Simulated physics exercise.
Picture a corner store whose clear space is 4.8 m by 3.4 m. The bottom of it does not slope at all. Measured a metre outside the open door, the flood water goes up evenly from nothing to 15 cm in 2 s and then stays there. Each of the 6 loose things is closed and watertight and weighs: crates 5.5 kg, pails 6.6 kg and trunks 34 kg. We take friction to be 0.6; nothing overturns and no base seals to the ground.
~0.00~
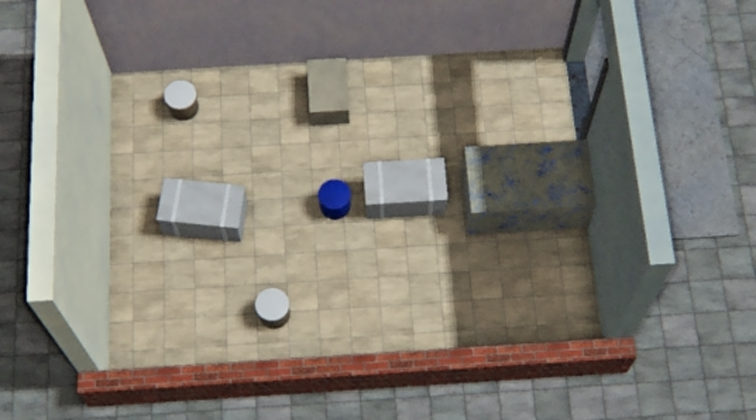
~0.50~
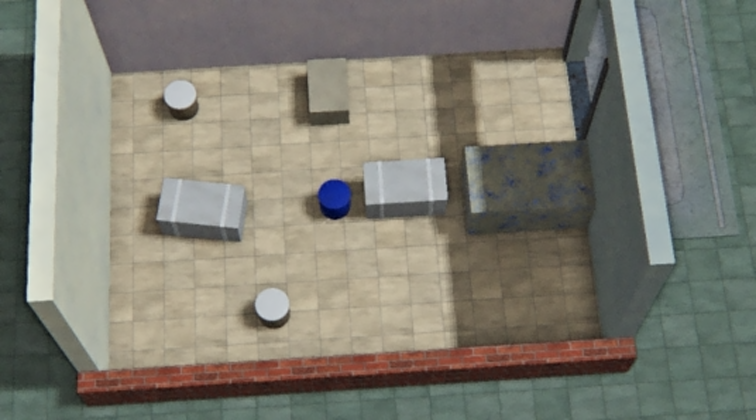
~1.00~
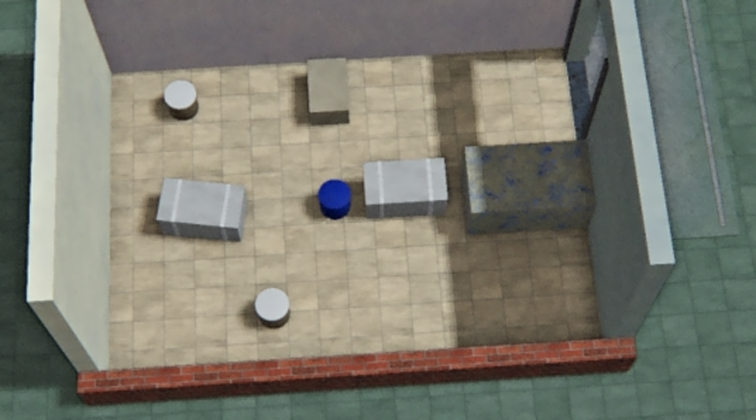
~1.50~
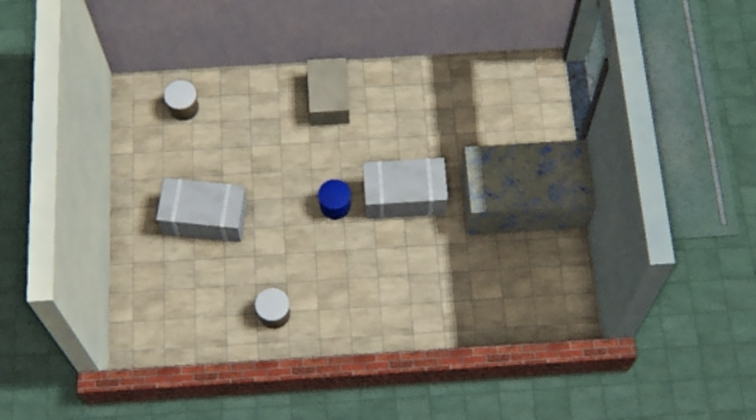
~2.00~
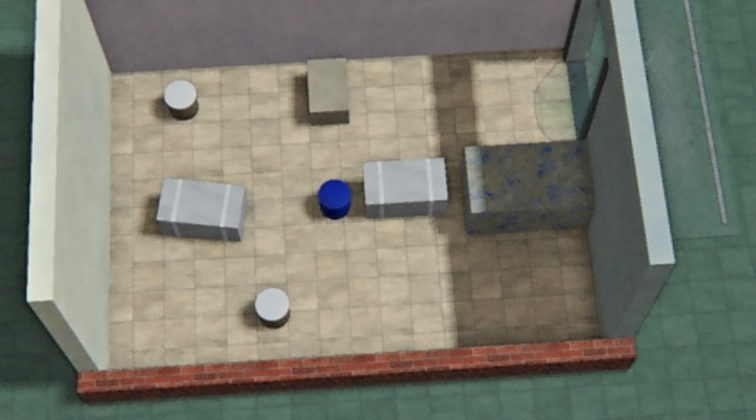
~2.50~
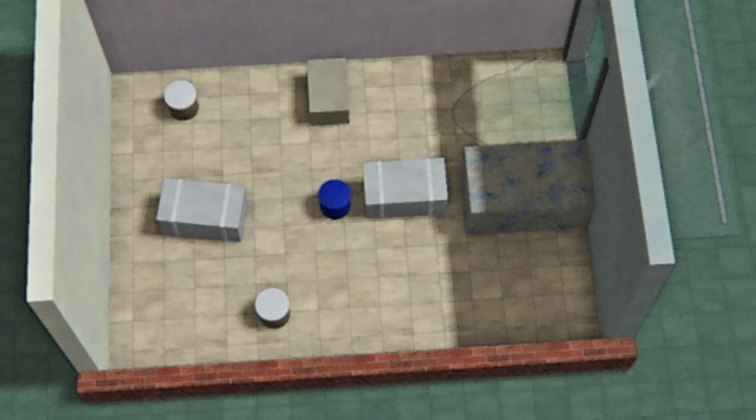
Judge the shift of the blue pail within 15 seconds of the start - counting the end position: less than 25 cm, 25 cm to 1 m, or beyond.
It keeps close.
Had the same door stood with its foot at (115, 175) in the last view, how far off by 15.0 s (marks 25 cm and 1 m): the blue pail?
Then the blue pail moves a short way.
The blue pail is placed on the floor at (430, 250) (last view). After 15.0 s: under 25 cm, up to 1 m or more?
Result: It remains near its start.
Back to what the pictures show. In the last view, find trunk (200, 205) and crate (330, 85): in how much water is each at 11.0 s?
Some 7 cm at the first, some 7 cm at the second.
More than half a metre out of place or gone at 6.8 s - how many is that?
I get 1.
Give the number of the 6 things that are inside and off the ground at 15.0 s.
It comes to 3 of them.
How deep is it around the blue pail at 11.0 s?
Depth: About 2 cm.
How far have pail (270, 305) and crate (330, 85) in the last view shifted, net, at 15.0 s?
Respectively 80 and 300 cm.
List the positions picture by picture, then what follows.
In the first frame, the blue pail at (334, 194) rests on the ground; water covers 0.0 m2; 0 of 6 have shifted.
In the second frame, the blue pail at (334, 194) rests on the ground; 0.0 m2 under water; 0 of 6 have shifted.
In the third frame, the blue pail at (334, 194) rests on the ground; water covers 0.0 m2; 0 of 6 have shifted.
In the fourth frame, the blue pail at (334, 194), on the bottom; 0.0 m2 under water; 0 of 6 have shifted.
In the fifth frame, the blue pail at (334, 194), on the bottom; 0.2 m2 under water; 0 of 6 have shifted.
In the sixth frame, the blue pail at (334, 194) rests on the ground; 1.0 m2 under water; 0 of 6 have shifted.
After 3.5 s the blue pail is near (334, 194), 0.0 m from its start, aground; 0 afloat.
After 6.8 s the blue pail is near (334, 194), 0.0 m from its start, aground; 2 afloat.
After 11.0 s the blue pail is near (334, 194), 0.0 m from its start, aground; 2 afloat.
After 15.0 s the blue pail is near (334, 194), 0.0 m from its start, aground; 3 afloat.
